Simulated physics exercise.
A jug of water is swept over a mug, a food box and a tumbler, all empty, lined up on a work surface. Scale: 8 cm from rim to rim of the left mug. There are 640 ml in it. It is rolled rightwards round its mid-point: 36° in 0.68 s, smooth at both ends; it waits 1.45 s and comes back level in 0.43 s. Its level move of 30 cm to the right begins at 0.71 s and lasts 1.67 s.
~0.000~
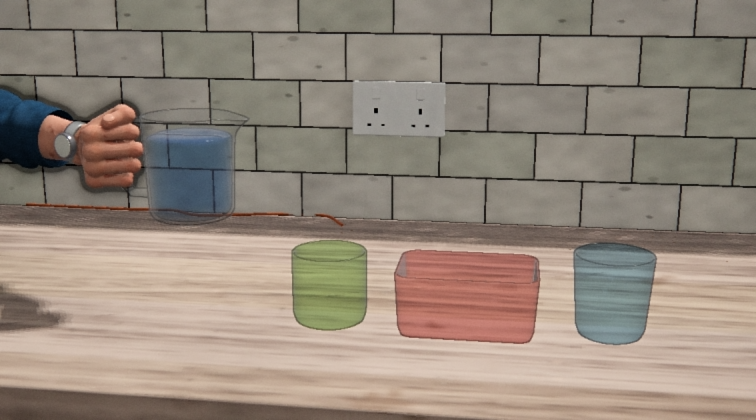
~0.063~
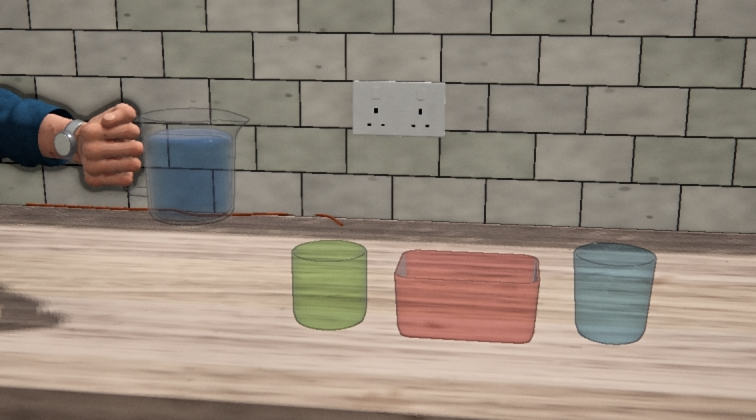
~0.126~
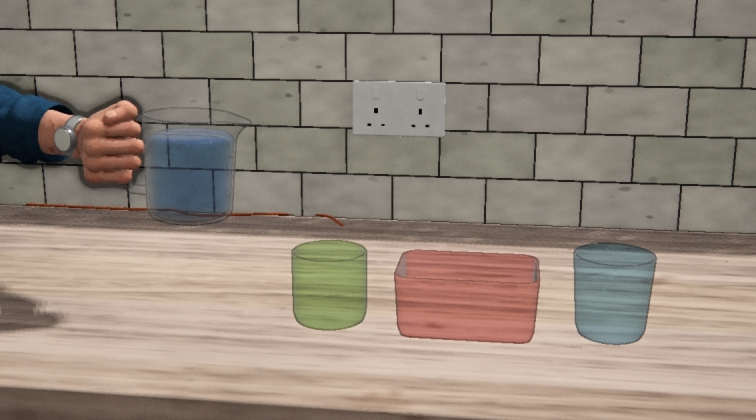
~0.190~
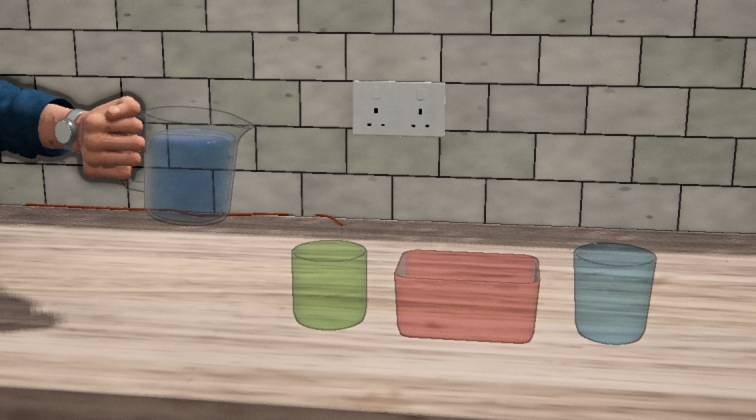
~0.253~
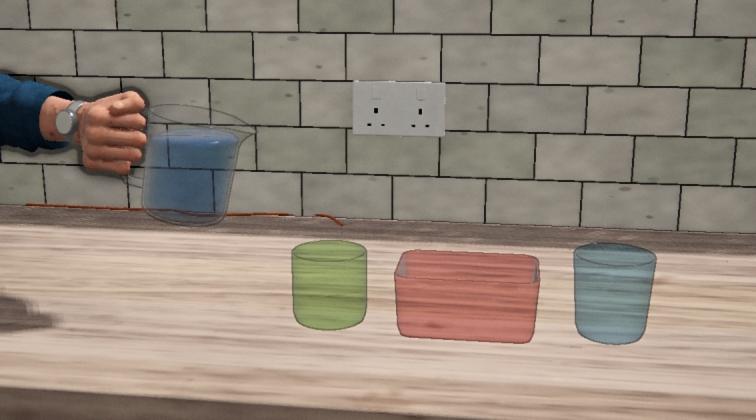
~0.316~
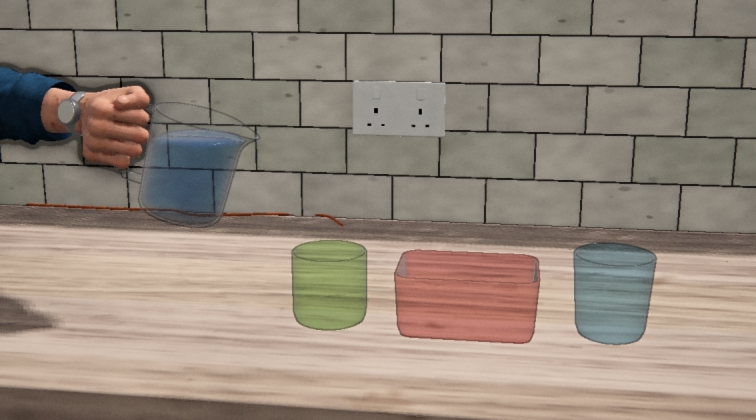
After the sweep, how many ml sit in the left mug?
The left mug gets about 70 ml.
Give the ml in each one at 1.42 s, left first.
Roughly 70 ml left, 0 ml middle, 0 ml right.
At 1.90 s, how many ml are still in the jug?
Close to 520 ml.
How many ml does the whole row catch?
Close to 100 ml.
After 0.95 s the tilt is 36° and from the left they hold 45 ml, 0 ml, 0 ml, the jug 575 ml, and 0 ml is on the work surface.
After 1.42 s the tilt is 36° and from the left they hold 70 ml, 0 ml, 0 ml, the jug 545 ml, and 10 ml is on the work surface.
After 1.90 s the tilt is 36° and from the left they hold 70 ml, 25 ml, 0 ml, the jug 520 ml, and 15 ml is on the work surface.
After 2.43 s the tilt is 7° and from the left they hold 70 ml, 30 ml, 0 ml, the jug 500 ml, and 35 ml is on the work surface.
In the end from the left they hold 70 ml, 30 ml, 0 ml, the jug 500 ml, and 40 ml is on the work surface.
